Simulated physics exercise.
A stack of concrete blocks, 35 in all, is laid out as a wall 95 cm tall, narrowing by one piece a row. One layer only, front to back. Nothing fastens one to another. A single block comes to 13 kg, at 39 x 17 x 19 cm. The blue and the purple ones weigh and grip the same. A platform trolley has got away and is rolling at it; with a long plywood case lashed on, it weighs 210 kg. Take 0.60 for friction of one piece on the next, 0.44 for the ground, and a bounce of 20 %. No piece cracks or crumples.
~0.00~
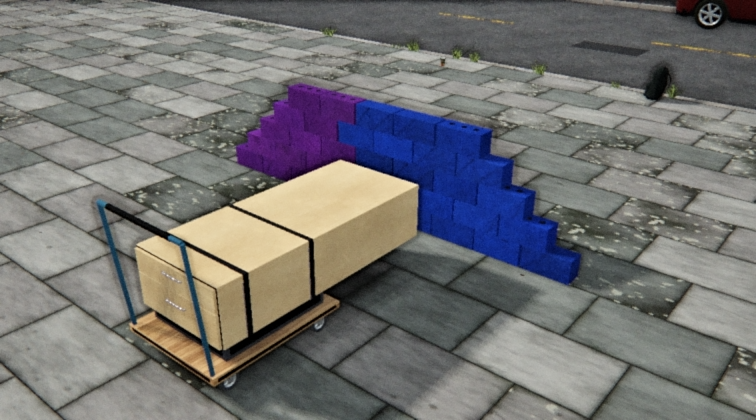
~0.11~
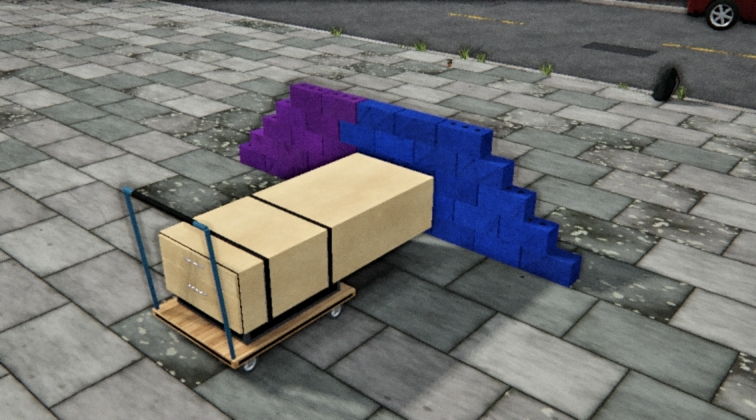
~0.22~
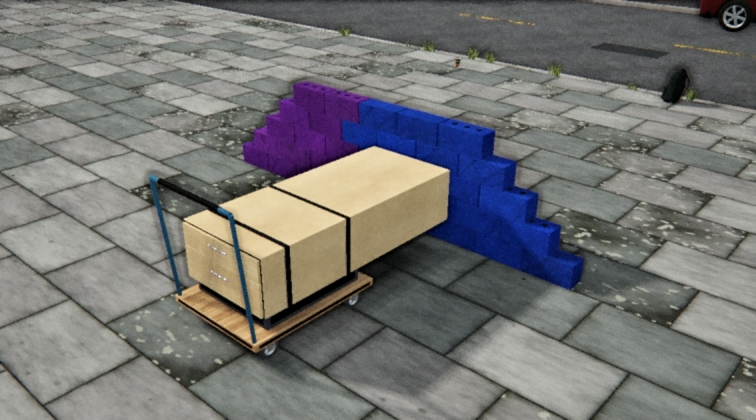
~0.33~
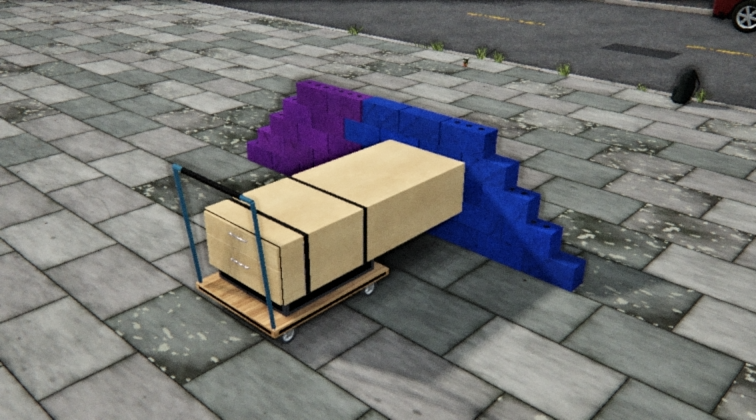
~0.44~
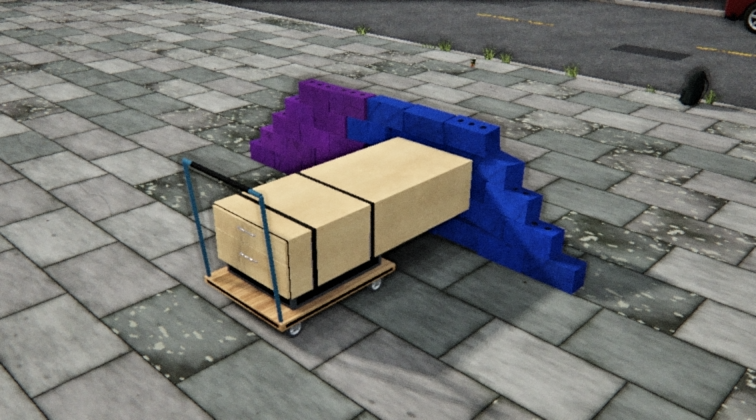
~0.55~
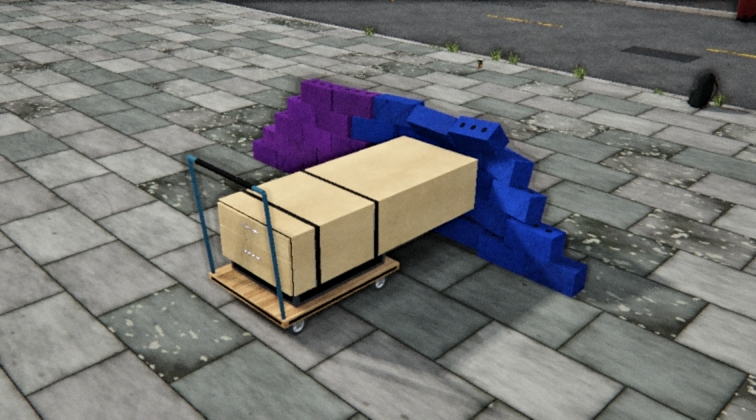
At the start, a trolley carrying a long, strapped wooden box rolls toward a stepped wall of purple and blue blocks. The box's front end then meets the blue part and pushes into it, shifting blocks out of line and leaving some near the top tilted, while the purple end stays largely in place.
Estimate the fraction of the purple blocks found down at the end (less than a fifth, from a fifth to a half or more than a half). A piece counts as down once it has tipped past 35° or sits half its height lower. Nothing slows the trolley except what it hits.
Ending down: Fewer than one in five.
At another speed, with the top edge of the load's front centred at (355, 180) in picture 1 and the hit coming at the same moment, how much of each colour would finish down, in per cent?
Then purple 10, blue 70 per cent.
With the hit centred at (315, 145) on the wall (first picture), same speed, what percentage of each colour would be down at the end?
Then purple 80, blue 30 per cent.
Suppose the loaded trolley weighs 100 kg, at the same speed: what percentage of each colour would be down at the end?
In that case purple 10, blue 80 per cent.
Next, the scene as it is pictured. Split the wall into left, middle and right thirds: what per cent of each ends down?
Left 0, middle 60, right 70 per cent.
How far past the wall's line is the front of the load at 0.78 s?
Some 25 cm beyond.
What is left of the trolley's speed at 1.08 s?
Near 0.2 m/s.
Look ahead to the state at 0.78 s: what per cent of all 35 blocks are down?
By then 35 per cent.
After 0.78 s, load 23 cm past the wall's line, still rolling; none of the 14 purple blocks down (13 of 35 in all colours); top purple block unmoved; top blue block 21° from how it stood, 20 cm lower.
After 1.08 s, load 31 cm past the wall's line, still rolling; 1 of the 14 purple blocks down (17 of 35 in all colours); top purple block unmoved; top blue block 19° from how it stood, 55 cm lower.
In the end (2.2 s), load 42 cm past the wall's line, stopped; 1 of the 14 purple blocks down (17 of 35 in all colours); top purple block unmoved; top blue block 59 cm lower. That is 7 per cent. From the last view, middles, top purple block near (322, 95), top blue block near (451, 180).
